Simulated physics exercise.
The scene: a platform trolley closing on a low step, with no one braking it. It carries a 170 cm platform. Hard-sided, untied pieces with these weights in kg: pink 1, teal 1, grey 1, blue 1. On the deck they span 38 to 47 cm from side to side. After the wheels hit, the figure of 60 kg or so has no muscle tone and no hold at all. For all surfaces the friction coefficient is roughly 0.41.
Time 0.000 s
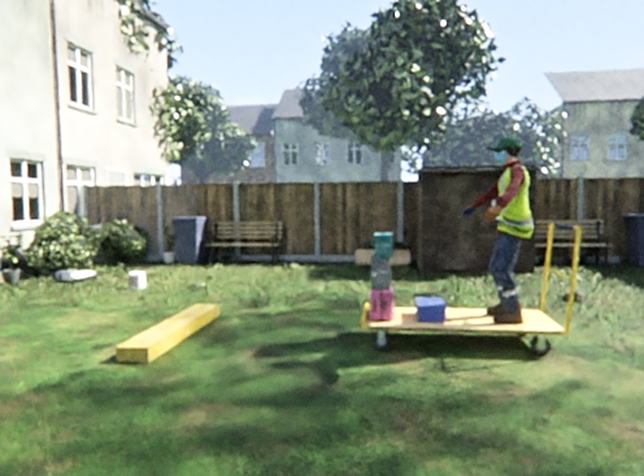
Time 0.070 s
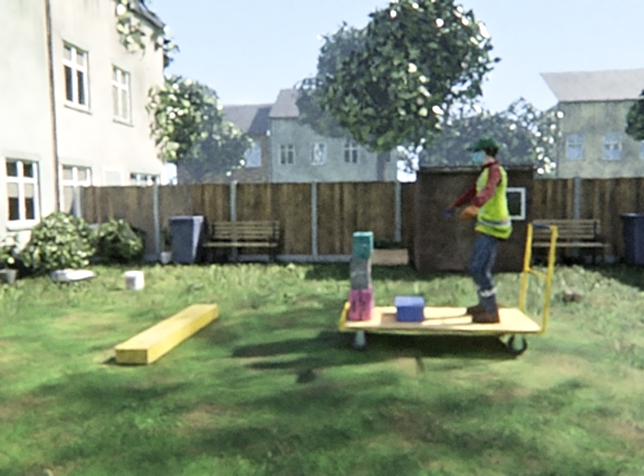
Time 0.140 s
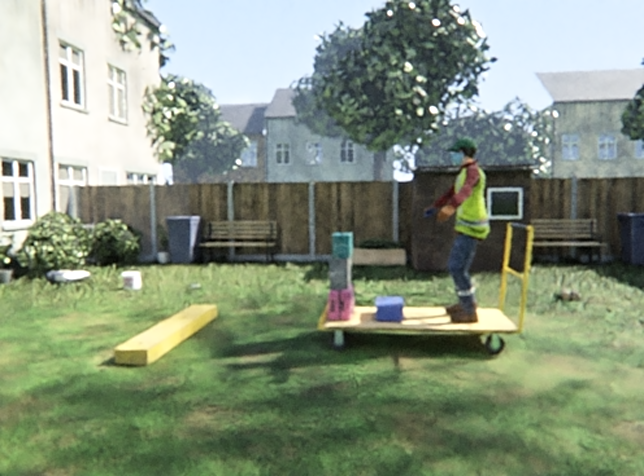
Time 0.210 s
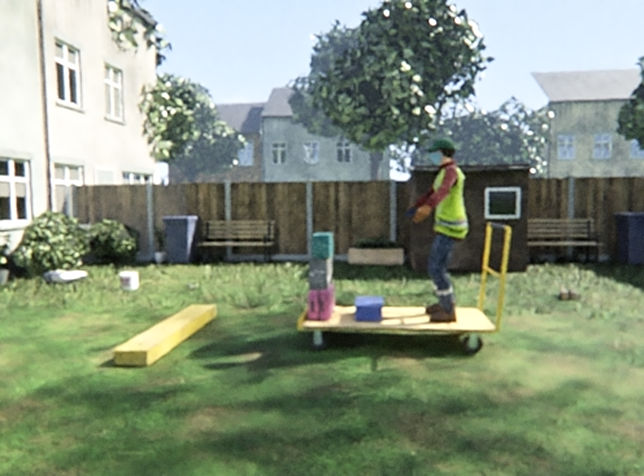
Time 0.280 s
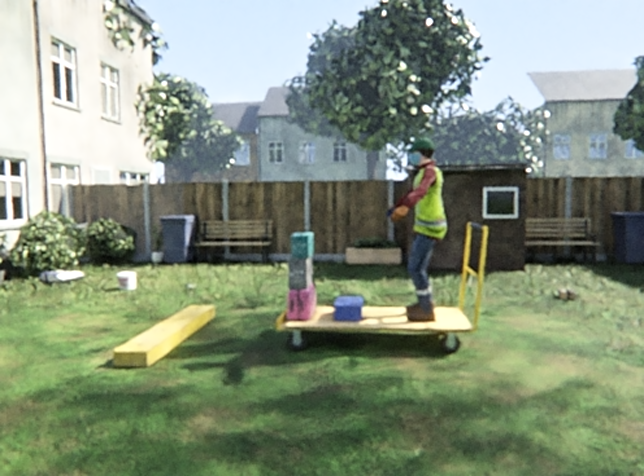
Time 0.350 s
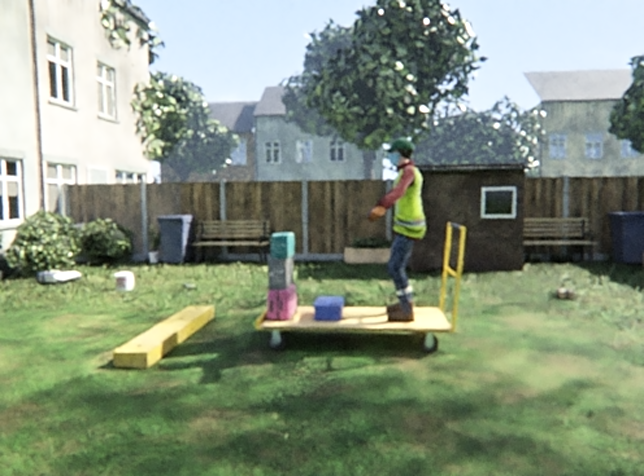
A yellow platform trolley rolls steadily leftward across a sunlit back garden, seen from the side at a level distance, carrying a standing figure in a green cap, orange-red sleeves and yellow vest, arms held forward. Stacked pink, grey and teal cases ride at its left end beside a blue box, with a yellow beam on the grass at left. Behind are a wooden fence, benches, shed, trees and pale houses, which drift slightly left as the camera shifts.
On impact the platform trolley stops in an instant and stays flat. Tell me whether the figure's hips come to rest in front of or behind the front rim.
Off the deck.
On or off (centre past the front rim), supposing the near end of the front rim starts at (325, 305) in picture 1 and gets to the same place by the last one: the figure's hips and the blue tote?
Then hips on, blue on.
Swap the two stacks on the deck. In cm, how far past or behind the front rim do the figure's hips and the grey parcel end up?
Result: Hips at 30 behind, grey at 60 past.
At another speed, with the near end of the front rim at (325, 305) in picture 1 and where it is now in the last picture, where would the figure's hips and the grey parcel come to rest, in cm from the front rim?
Hips 100 behind, grey 50 past.
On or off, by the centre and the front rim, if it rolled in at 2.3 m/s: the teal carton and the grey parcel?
Results: Teal not carried, grey not carried.
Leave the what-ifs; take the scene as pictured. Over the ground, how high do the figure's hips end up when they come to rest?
About 30 cm above the ground.
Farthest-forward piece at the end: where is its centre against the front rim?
Roughly 270 cm beyond the front rim.
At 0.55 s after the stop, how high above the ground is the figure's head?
Height: Approx. 90 cm above ground.
Impact comes at 0.67 s.
After 1.22 s the figure's hips are 32 cm behind the rim, near (207, 272) in the last picture's view.
After 1.67 s the figure's hips are 30 cm past the rim, near (147, 284) in the last picture's view.
At rest, 4.6 s, past the rim, pink suitcase, teal carton, grey parcel and the figure's hips; behind it, blue tote.
